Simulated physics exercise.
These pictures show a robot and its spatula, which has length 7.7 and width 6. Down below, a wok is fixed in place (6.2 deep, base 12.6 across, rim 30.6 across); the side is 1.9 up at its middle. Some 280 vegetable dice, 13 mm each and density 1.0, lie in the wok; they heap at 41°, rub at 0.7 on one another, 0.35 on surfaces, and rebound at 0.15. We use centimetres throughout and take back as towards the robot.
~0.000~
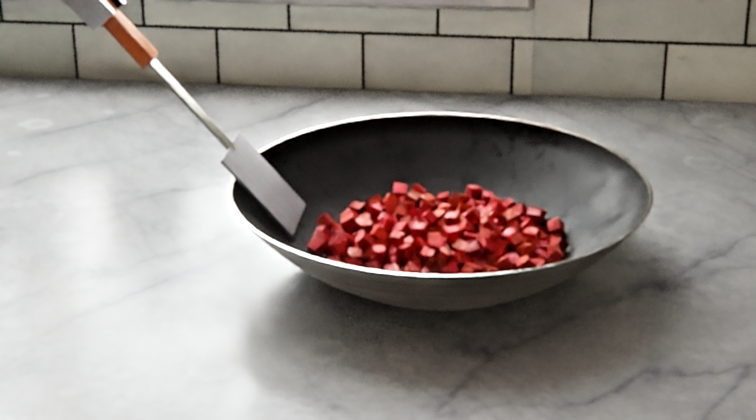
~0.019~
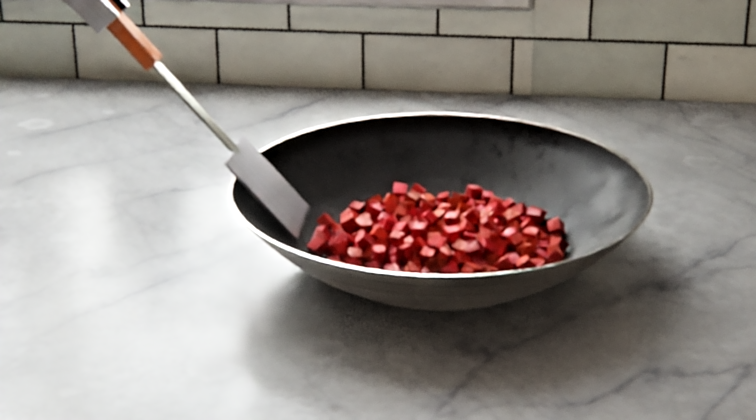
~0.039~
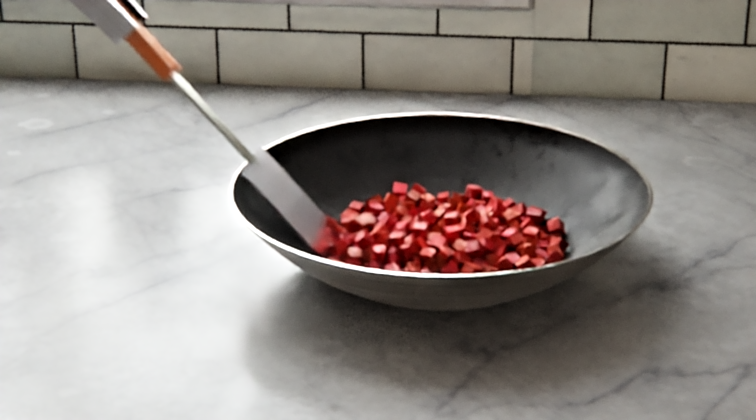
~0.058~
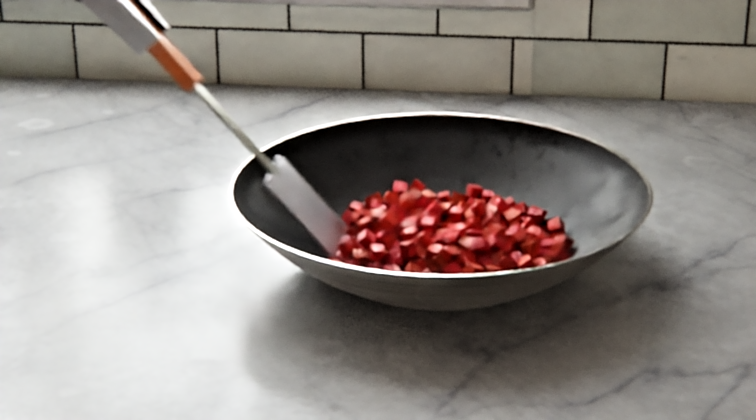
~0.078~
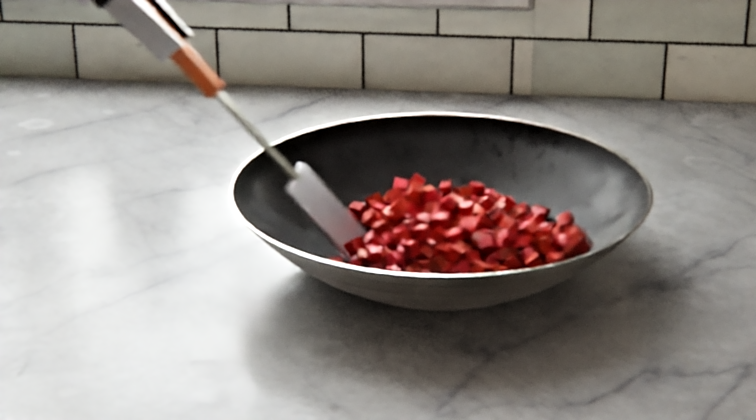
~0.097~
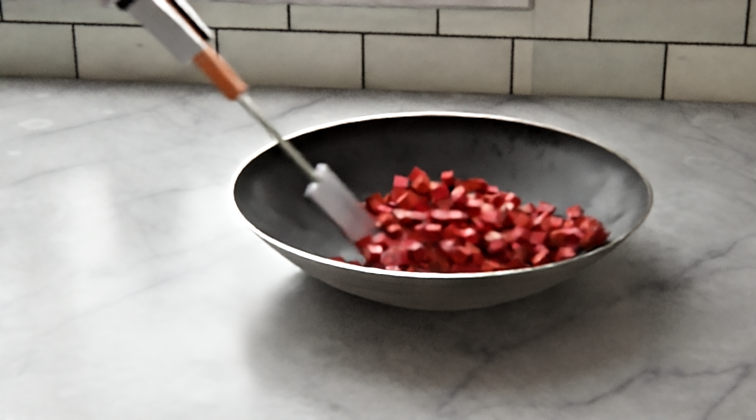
A robot's spatula slides down into a dark wok and pushes red diced vegetables rightward.
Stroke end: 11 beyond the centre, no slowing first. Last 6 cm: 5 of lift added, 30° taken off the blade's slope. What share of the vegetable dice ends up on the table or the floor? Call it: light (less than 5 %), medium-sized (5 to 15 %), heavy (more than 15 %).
It comes out heavy.
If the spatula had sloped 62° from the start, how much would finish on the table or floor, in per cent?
Somewhere around 20 per cent would end on the table or floor.
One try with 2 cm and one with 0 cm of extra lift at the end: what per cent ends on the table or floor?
25 and 15 %.
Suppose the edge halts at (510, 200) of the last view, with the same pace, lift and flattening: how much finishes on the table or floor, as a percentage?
Roughly 0 per cent, I'd say.
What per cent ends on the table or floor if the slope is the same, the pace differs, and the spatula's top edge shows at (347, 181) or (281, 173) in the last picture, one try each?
25 % and 5 %.
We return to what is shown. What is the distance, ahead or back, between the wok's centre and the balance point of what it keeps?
The kept load is shifted forward by about 3.5 cm.
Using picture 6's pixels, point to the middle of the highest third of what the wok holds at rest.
Pixel position: Approx. (545, 233).
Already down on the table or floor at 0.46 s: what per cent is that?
Roughly 15 percent.
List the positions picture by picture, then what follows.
In the first picture, the spatula top edge at (230, 146), sloping 49°; upper third of the load around (437, 236), from x 315 to 555, top at y 190; 276 in the wok.
In the second picture, the spatula top edge at (233, 149), sloping 49°; upper third of the load around (437, 236), from x 315 to 555, top at y 190.
In the third picture, the spatula top edge at (251, 159), sloping 49°; upper third of the load around (436, 235), from x 325 to 555, top at y 190.
In the fourth picture, the spatula top edge at (273, 170), sloping 49°; upper third of the load around (441, 232), from x 335 to 560, top at y 190.
In the fifth picture, the spatula top edge at (294, 177), sloping 49°; upper third of the load around (463, 232), from x 335 to 580, top at y 180.
In the sixth picture, the spatula top edge at (316, 179), sloping 49°; upper third of the load around (475, 230), from x 335 to 600, top at y 175; 276 in the wok.
After 0.16 s, sloping 49°, highest piece 6 above the table; 276 in the wok.
After 0.23 s, sloping 41°, highest piece 8 above the table; 275 in the wok, 1 on the blade or in flight.
After 0.46 s, sloping 19°, highest piece 14 above the table; 221 in the wok, 38 on the table or floor, 17 on the blade or in flight.
After 1.51 s, sloping 19°, highest piece 5 above the table; 221 in the wok, 55 on the table or floor.
In the end, 221 in the wok, 55 on the table or floor. That is 20 % on the table or floor.
